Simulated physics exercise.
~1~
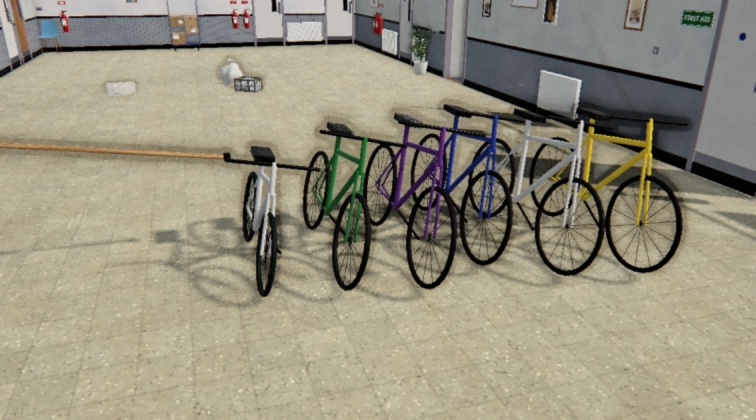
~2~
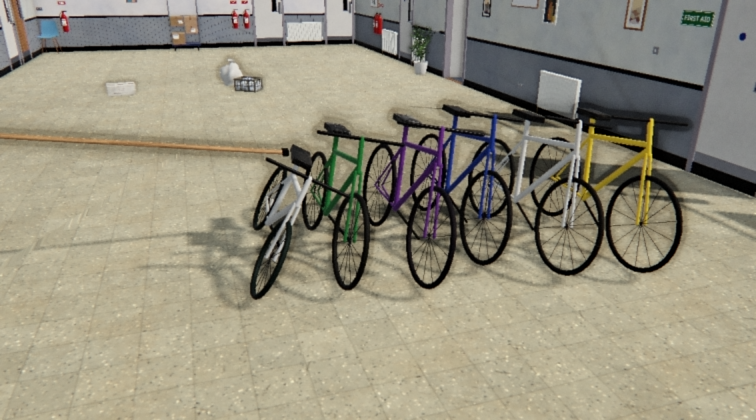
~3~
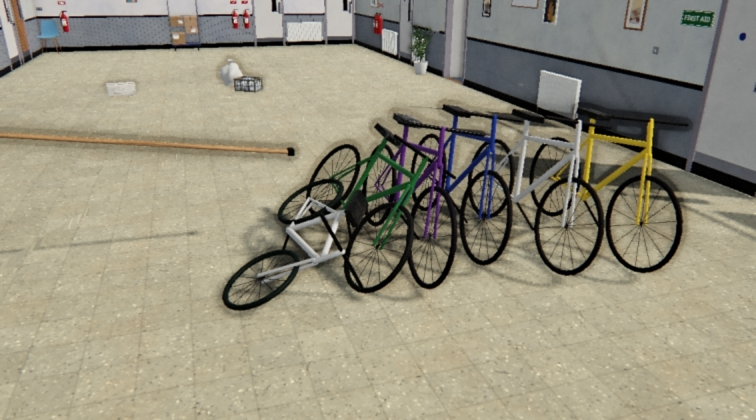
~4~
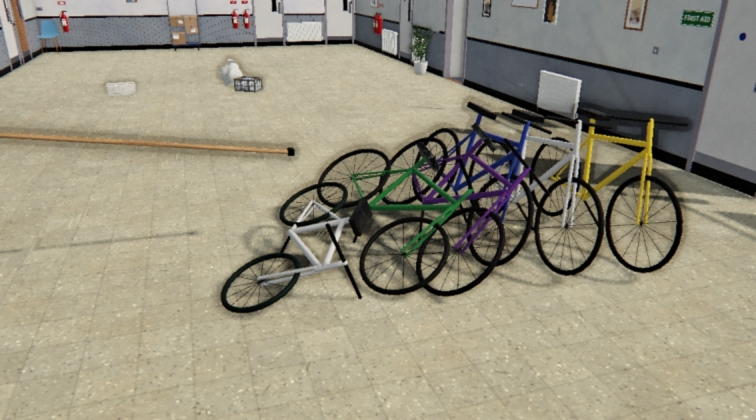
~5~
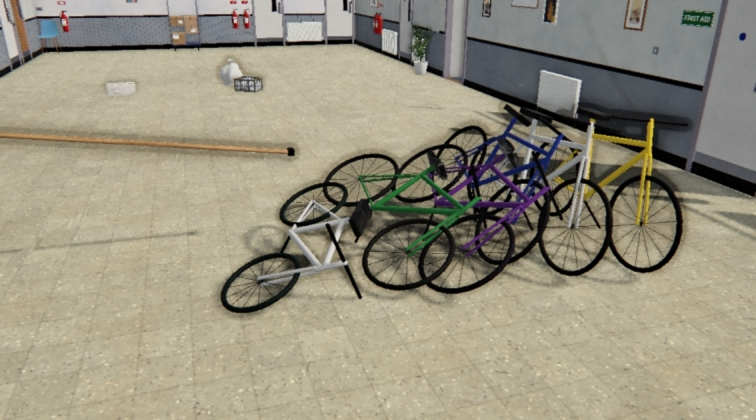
In a wide hallway with a pale tiled floor and grey walls, a still, slightly raised view takes in six bicycles parked in a row. From left to right they are white, green, purple, blue, white and yellow, and a long wooden pole reaches in from the left. The pole pushes right against the nearest white bicycle, which tips over and knocks the green one. The green bicycle leans into the purple, which topples toward the blue. At the end the first white bicycle lies low, green, purple and blue slump together, and the last two remain standing.
